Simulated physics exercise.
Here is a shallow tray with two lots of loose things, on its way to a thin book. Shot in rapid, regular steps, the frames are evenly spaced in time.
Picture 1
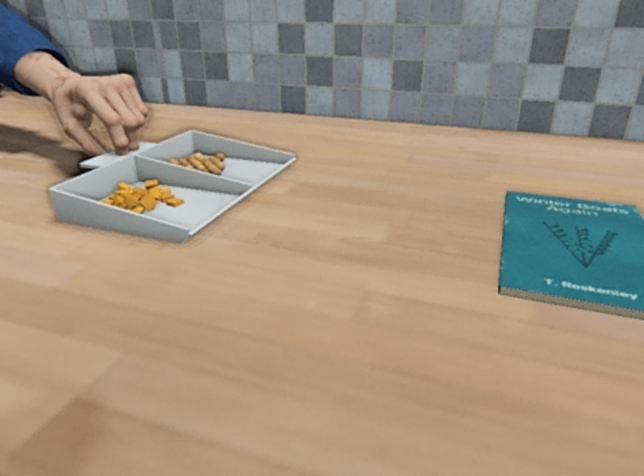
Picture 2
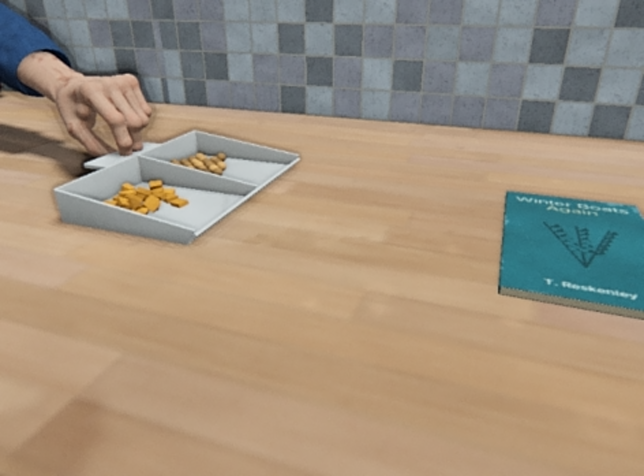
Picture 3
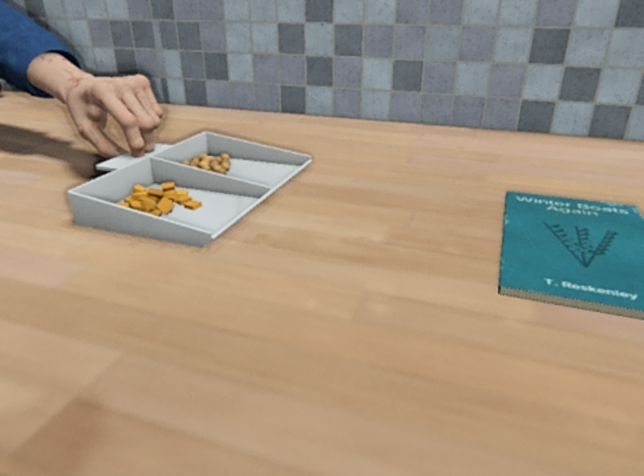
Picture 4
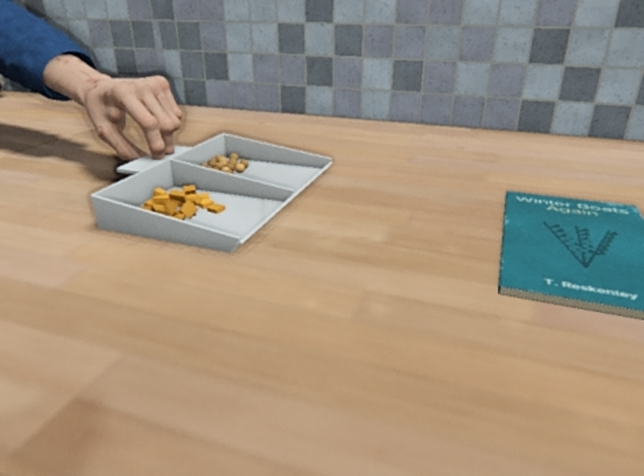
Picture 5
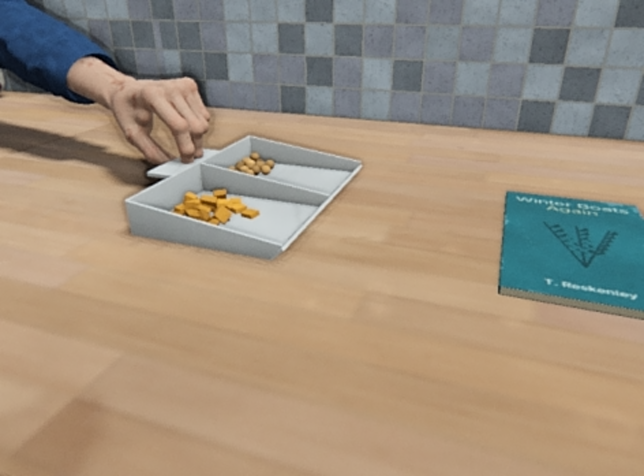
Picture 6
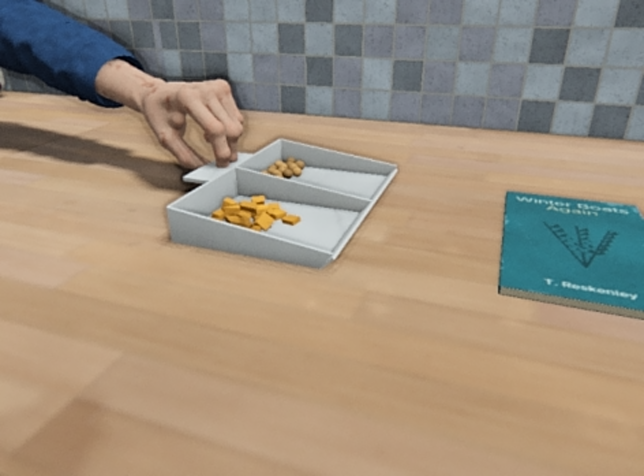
Shallow grey two-part tray holding small orange and brown pieces sliding right across a wooden counter, a hand gripping its left side.
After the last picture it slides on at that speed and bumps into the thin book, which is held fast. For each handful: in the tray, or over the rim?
The nearer handful stays put. Farther handful: It spills some.
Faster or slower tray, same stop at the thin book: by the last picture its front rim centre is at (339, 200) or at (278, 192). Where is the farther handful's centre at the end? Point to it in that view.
Around (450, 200), then around (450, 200).
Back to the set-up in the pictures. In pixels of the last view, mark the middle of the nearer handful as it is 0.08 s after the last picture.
Estimated centre: (316, 227).
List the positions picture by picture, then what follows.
Front rim (253, 189), at rest; thin book (585, 267); nearer handful (141, 198), a few small crackers; farther handful (197, 166), a few round wooden beads, in the first frame.
Front rim (257, 190), hardly any of the way covered; farther handful (199, 166), in the second frame.
Front rim (271, 191), about a tenth of the way covered; nearer handful (157, 200), in the third frame.
Front rim (295, 195), roughly a quarter of the way covered; farther handful (219, 168), in the fourth frame.
Front rim (330, 199), roughly a third of the way covered; nearer handful (210, 209), in the fifth frame.
Front rim (372, 205), roughly half of the way covered; thin book (585, 267); nearer handful (249, 215); farther handful (277, 176), in the sixth frame.
Then, 0.08 s later than the last frame, tray still sliding, front rim near (432, 213); nearer handful all inside; farther handful all inside.
Then, 0.26 s later than the last frame, tray stopped at the thin book; nearer handful all inside, moved towards the front rim; farther handful all inside, moved towards the front rim.
Then, 0.47 s later than the last frame, tray stopped at the thin book; nearer handful all inside, moved towards the front rim; farther handful roughly a third out of the tray.
When it is over, tray stopped at the thin book; nearer handful all inside, moved towards the front rim; farther handful roughly a third out of the tray.
